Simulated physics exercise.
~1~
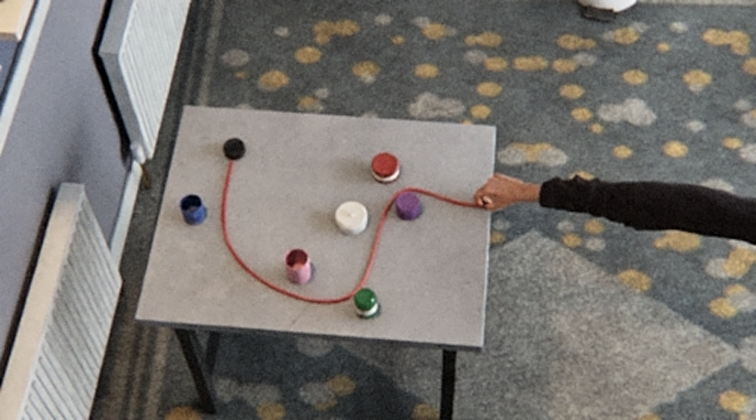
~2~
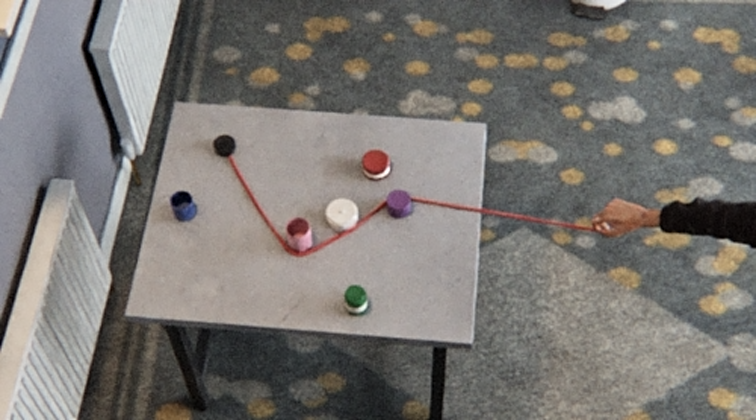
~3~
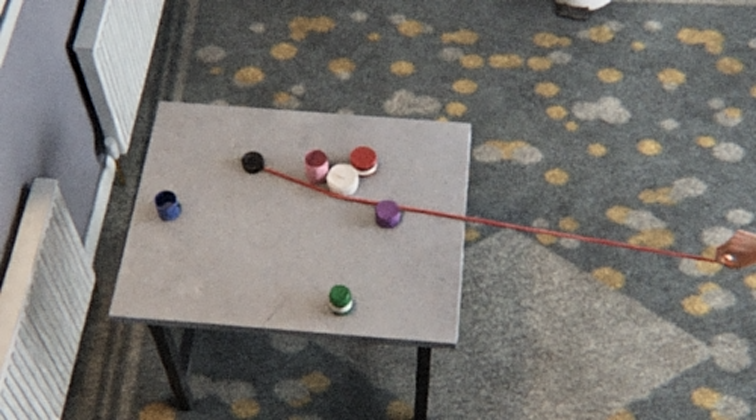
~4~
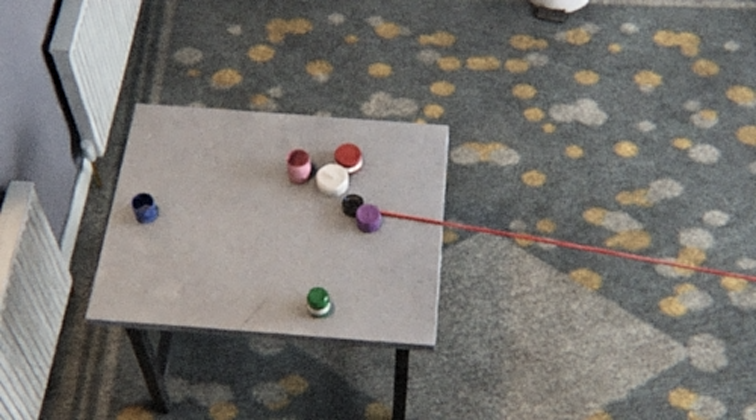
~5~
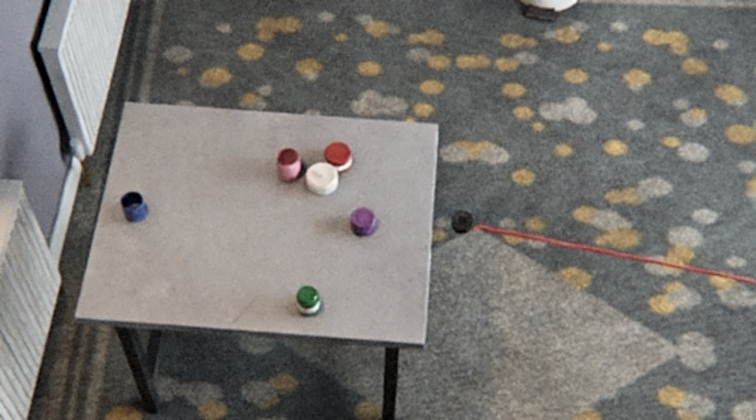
In the video, a hand pulls a red cord rightwards across a small grey table holding six colourful containers, straightening it and shifting the upright pink cup and white pot upwards, before the black puck slides past the purple tub and off the table's right edge.
